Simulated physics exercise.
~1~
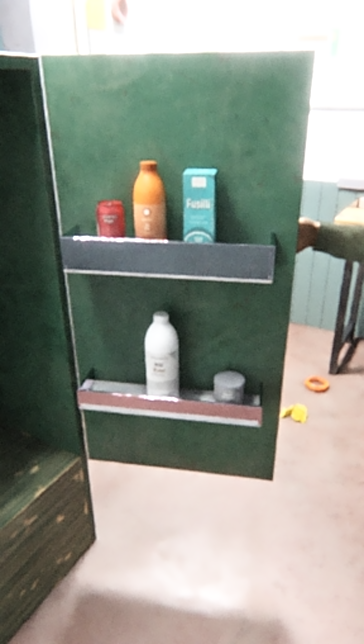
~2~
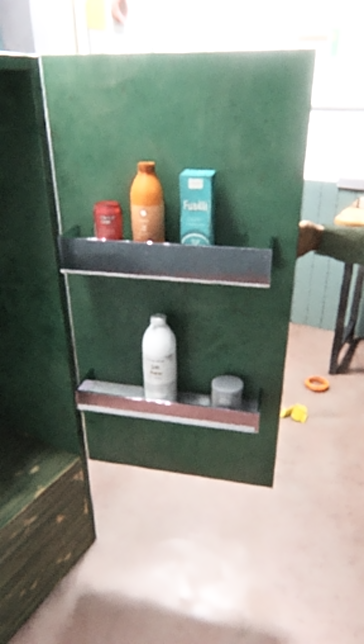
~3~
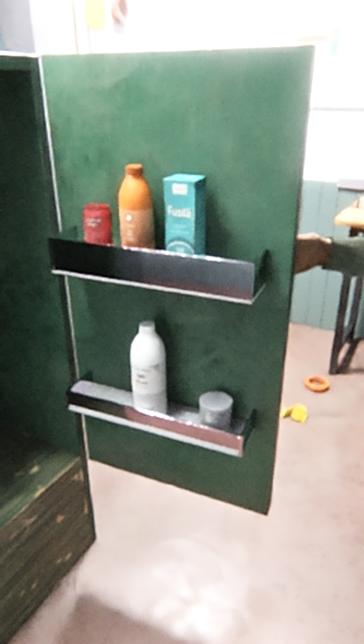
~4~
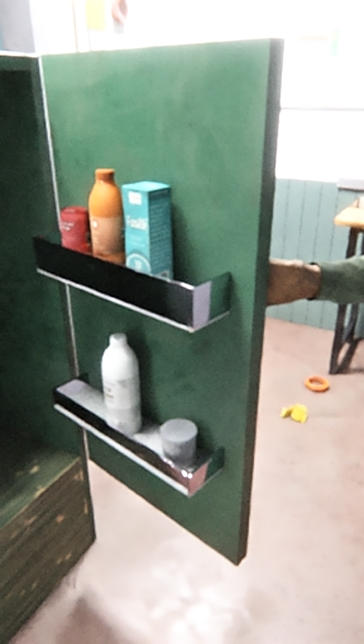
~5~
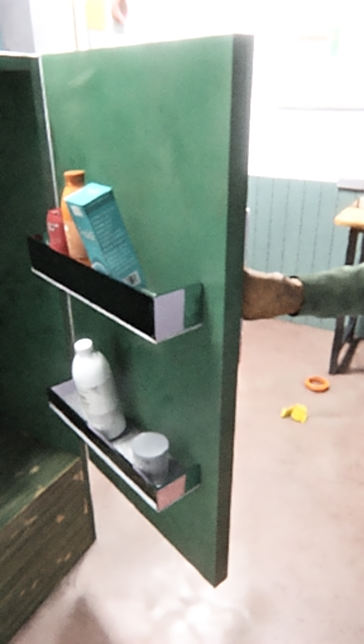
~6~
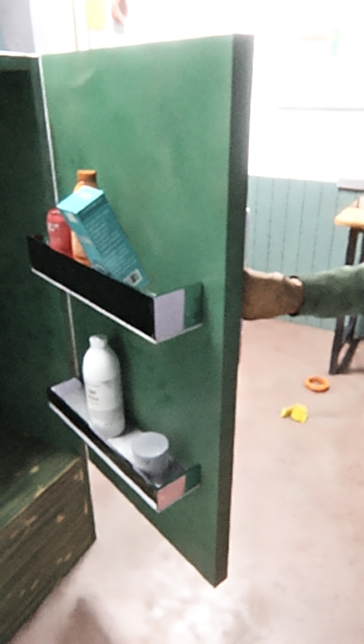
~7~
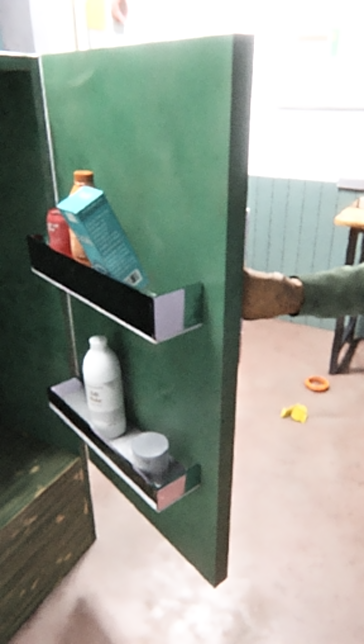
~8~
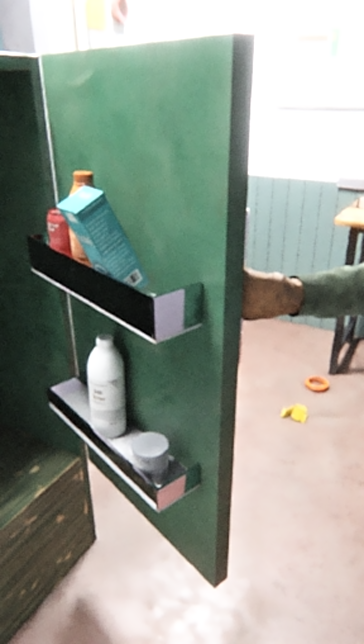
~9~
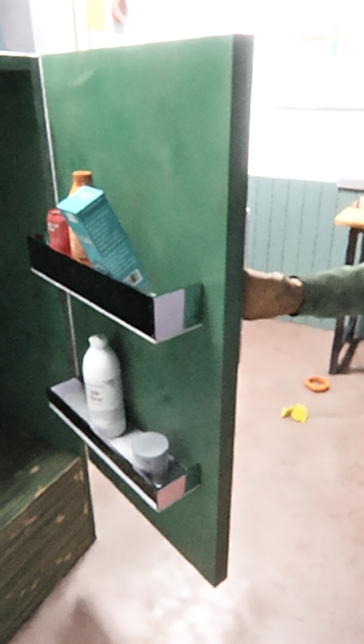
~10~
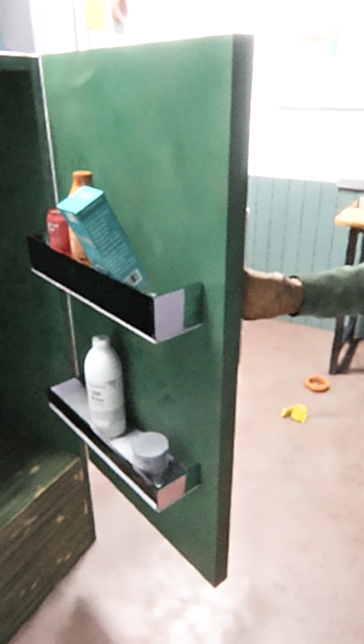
A hand swung a green cabinet door toward the left until it stopped partway, still open; the turquoise carton on the top rack tipped left against the orange bottle, while the white bottle rocked briefly and settled upright, everything staying on the racks.
